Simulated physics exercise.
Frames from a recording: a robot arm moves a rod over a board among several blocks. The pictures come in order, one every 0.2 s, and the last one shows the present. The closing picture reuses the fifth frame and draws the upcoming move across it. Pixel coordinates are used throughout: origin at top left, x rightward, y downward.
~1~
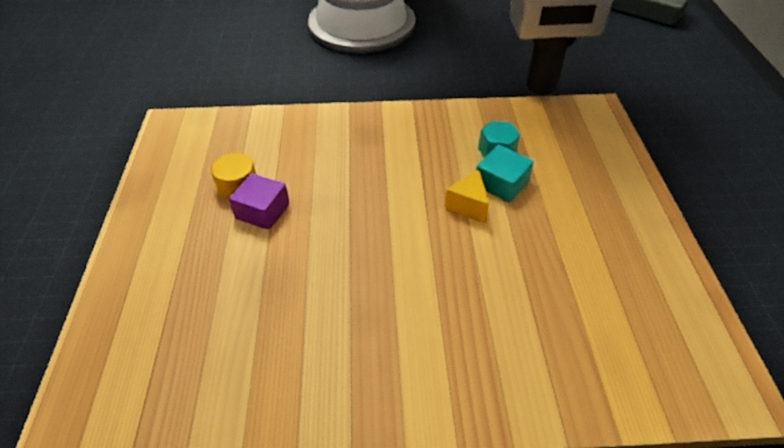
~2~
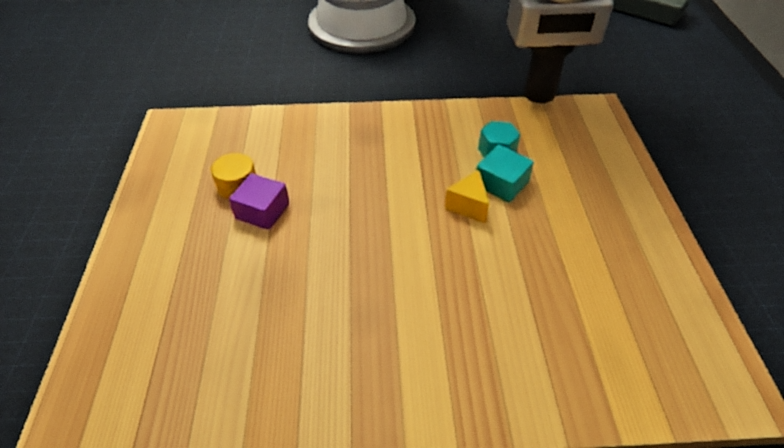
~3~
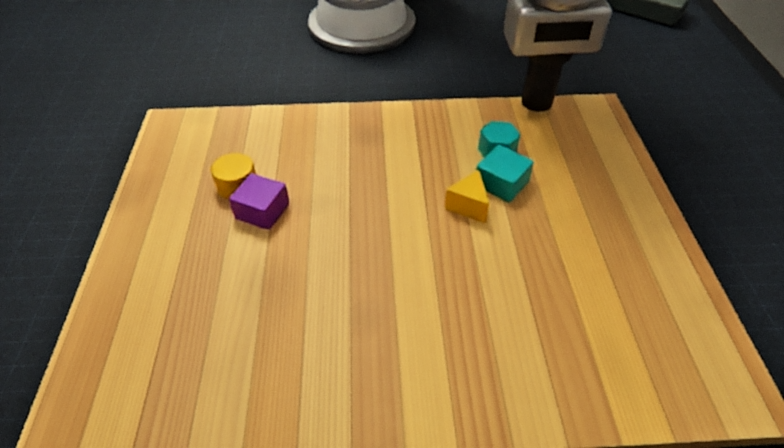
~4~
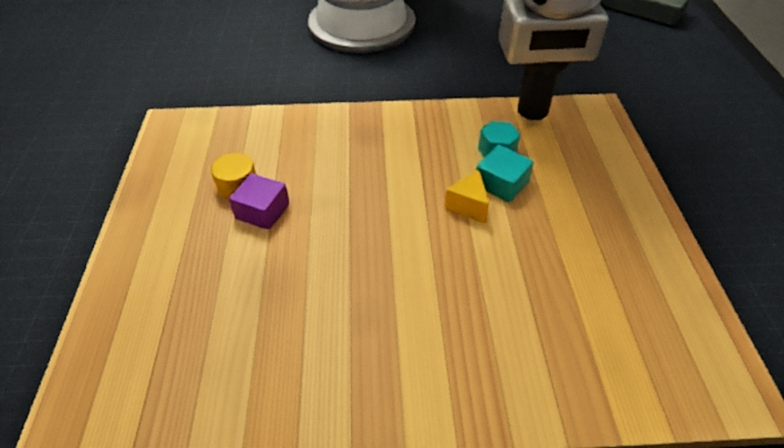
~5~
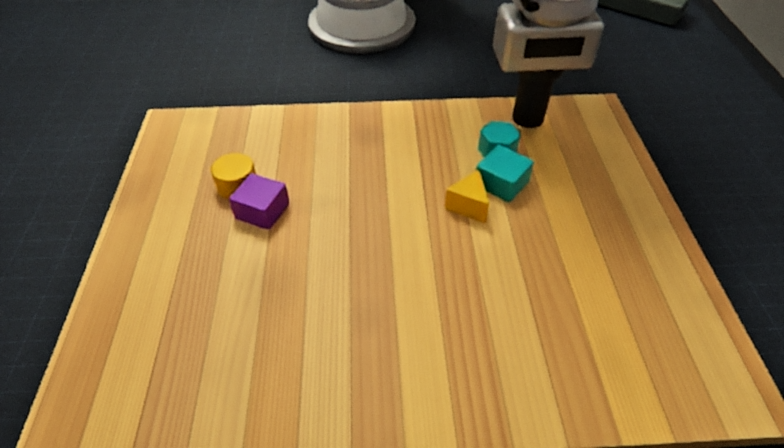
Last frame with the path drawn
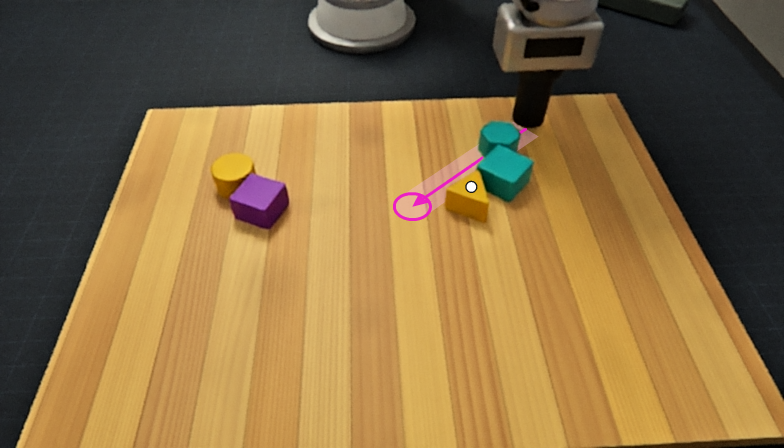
A robot arm moves its dark rod slightly toward the turquoise blocks, which stay still.
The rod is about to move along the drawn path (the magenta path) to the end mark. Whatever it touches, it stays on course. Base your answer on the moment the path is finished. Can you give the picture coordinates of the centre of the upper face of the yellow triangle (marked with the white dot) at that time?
I'd place it at (467, 204), taking the centre of its top.
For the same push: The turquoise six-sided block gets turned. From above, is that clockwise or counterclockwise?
Watching from overhead, you'd notice the turquoise six-sided block rotating clockwise.
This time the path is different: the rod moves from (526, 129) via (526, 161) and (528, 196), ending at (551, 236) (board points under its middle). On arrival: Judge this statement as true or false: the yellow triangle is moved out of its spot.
The statement is true.
Path on the board, straight from (526, 129) to (412, 206); the dot is on the yellow triangle.
The first path, step by step. One third of the way, rod at (492, 142); yellow triangle at (466, 204), turned 35° clockwise; turquoise six-sided block at (469, 149); turquoise square block at (499, 174), turned 55° anticlockwise.
Two thirds of the way, rod at (454, 168); yellow triangle at (467, 204), turned 40° clockwise; turquoise six-sided block at (424, 173), turned 25° clockwise; turquoise square block at (498, 175), turned 60° anticlockwise.
At the end, rod at (413, 196); yellow triangle at (467, 204), turned 40° clockwise; turquoise six-sided block at (375, 191), turned 70° clockwise; turquoise square block at (498, 175), turned 60° anticlockwise.
